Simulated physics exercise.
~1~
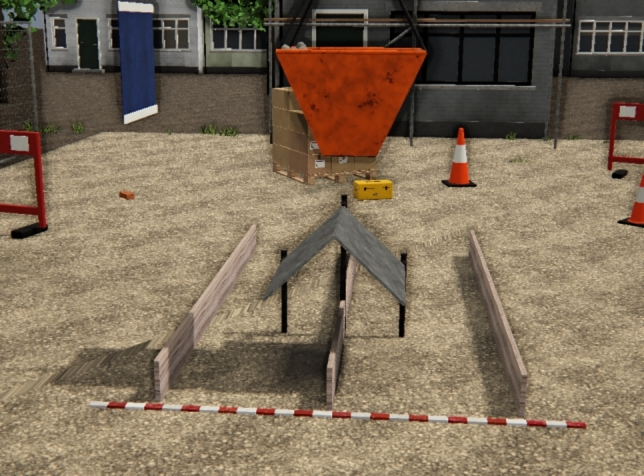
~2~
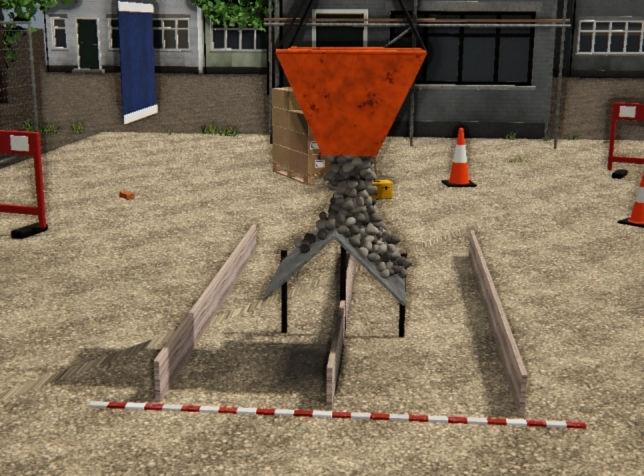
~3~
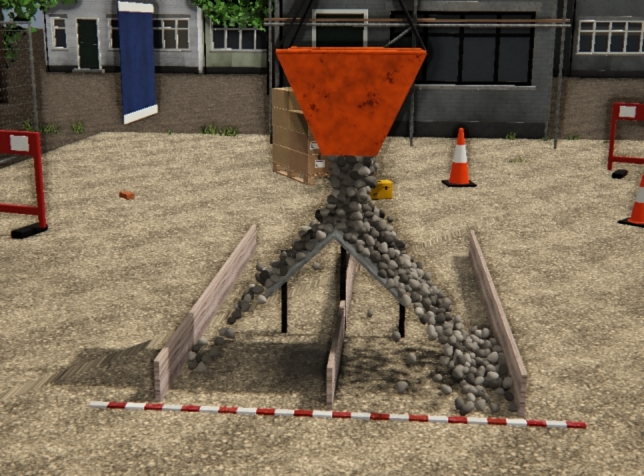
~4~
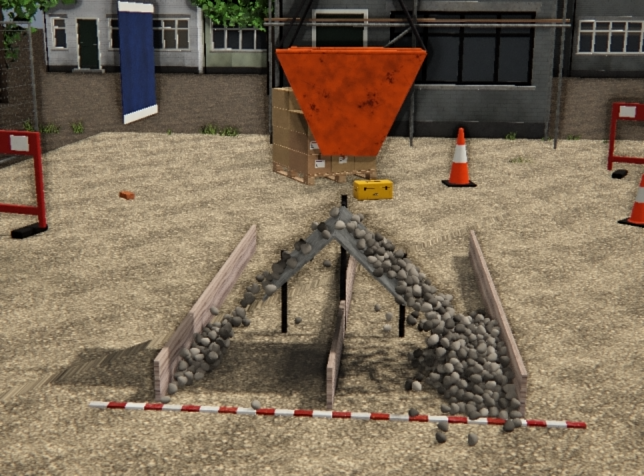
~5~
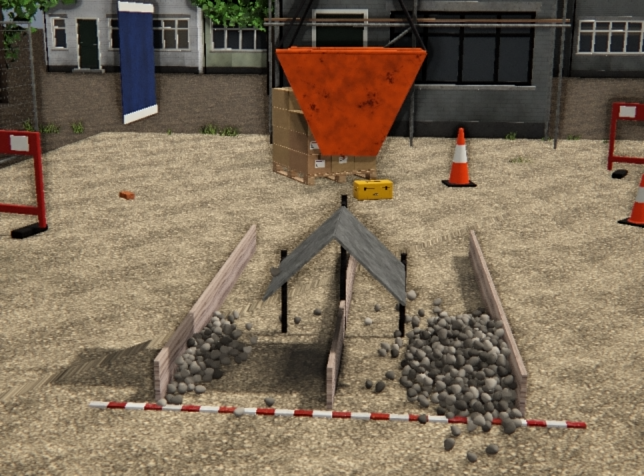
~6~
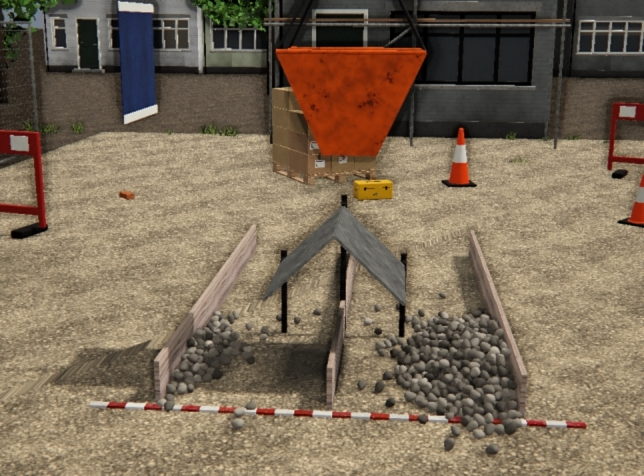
The clip opens on a gravel yard where an orange hopper hangs above a grey peaked metal roof on black legs, with wooden boards marking out two bays behind a red and white striped staff. Grey cobbles pour from the hopper onto the peak and begin to pile over it. They then stream down both slopes, more heavily to the right. The hopper empties while the last stones slide off the steel, and a few roll past the staff at the right. Finally the roof is bare, with a small heap in the left bay and a much larger one in the right.
